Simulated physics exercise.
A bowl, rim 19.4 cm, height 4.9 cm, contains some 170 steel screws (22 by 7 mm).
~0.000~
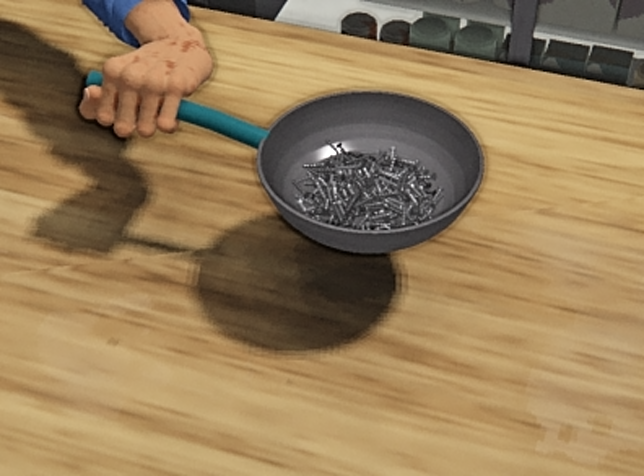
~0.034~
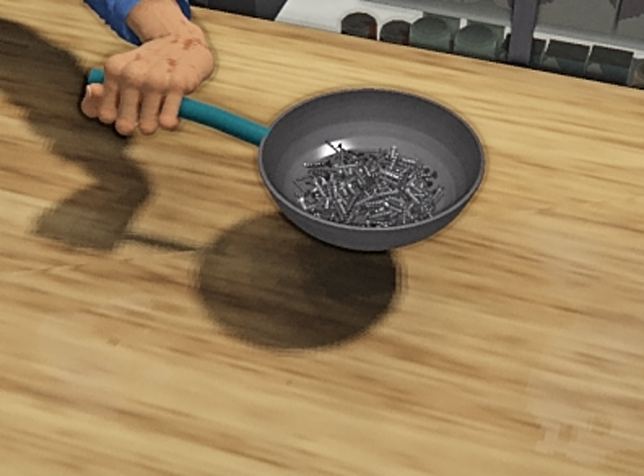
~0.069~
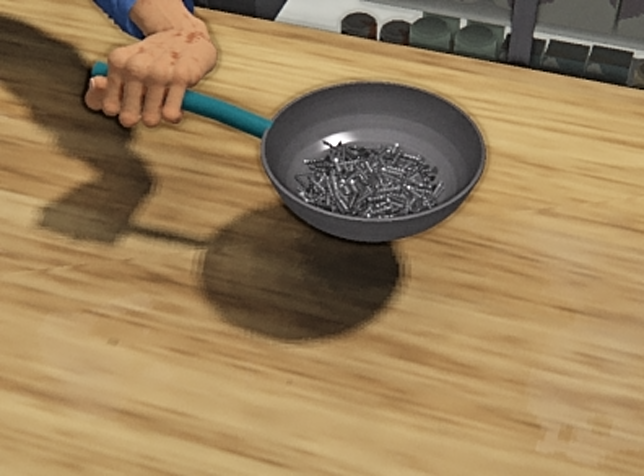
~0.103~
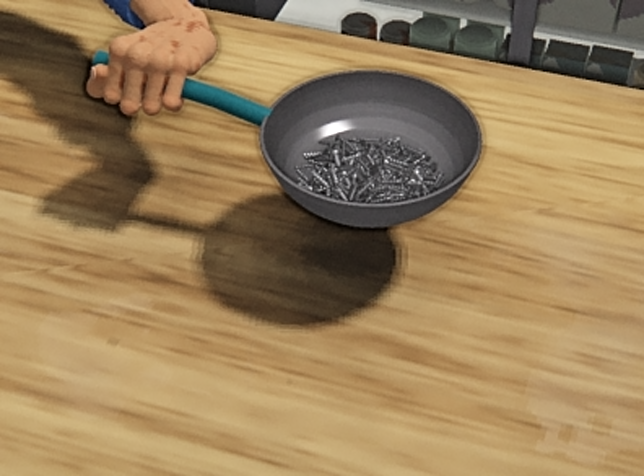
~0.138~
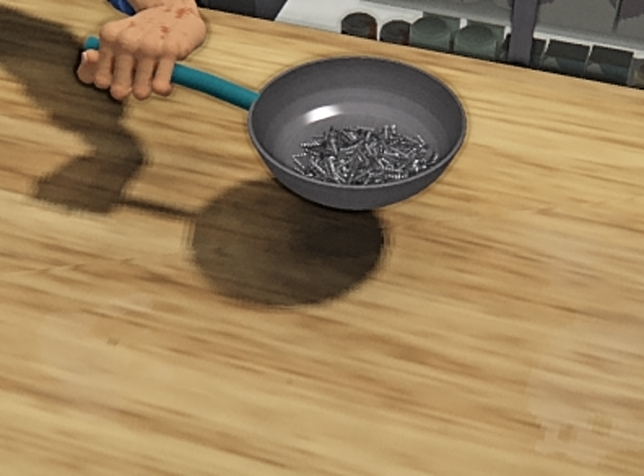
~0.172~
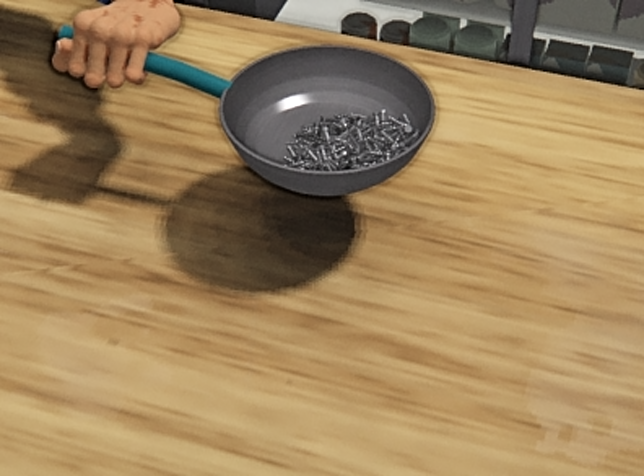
A hand holding a teal-handled grey pan of small steel screws above a wooden surface, moving it slightly away, then left.
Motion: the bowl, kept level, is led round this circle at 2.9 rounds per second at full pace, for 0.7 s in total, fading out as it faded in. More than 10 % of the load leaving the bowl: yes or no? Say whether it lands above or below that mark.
The share lands above the mark.
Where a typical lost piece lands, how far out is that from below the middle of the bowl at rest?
36 cm.
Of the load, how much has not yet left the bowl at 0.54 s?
Roughly 30 per cent.
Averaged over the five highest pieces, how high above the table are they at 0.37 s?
I'd say some 17 cm.
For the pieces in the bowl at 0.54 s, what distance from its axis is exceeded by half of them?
Near enough 8.5 cm, I'd say.
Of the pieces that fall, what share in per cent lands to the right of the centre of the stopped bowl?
I'd put it at close to 60 in a hundred.
After 0.37 s, bowl 70 %, in the air 30 %; middle of the pieces not yet landed near (216, 170).
Then, at 0.54 s, fallen left of where it stops 5 %, bowl 30 %, fallen in front of where it stops 20 %, in the air 45 %; middle of the pieces not yet landed near (392, 236).
Then, at 0.69 s, fallen left of where it stops 5 %, fallen behind where it stops 5 %, bowl 15 %, fallen right of where it stops 25 %, fallen in front of where it stops 30 %, in the air 15 %; middle of the pieces not yet landed near (293, 70).
Then, at 0.84 s, fallen left of where it stops 15 %, fallen behind where it stops 15 %, bowl 15 %, fallen right of where it stops 30 %, fallen in front of where it stops 30 %; middle of the pieces not yet landed near (127, 192).
In the end, at 1.6 s, fallen left of where it stops 15 %, fallen behind where it stops 15 %, bowl 15 %, fallen right of where it stops 30 %, fallen in front of where it stops 30 %.
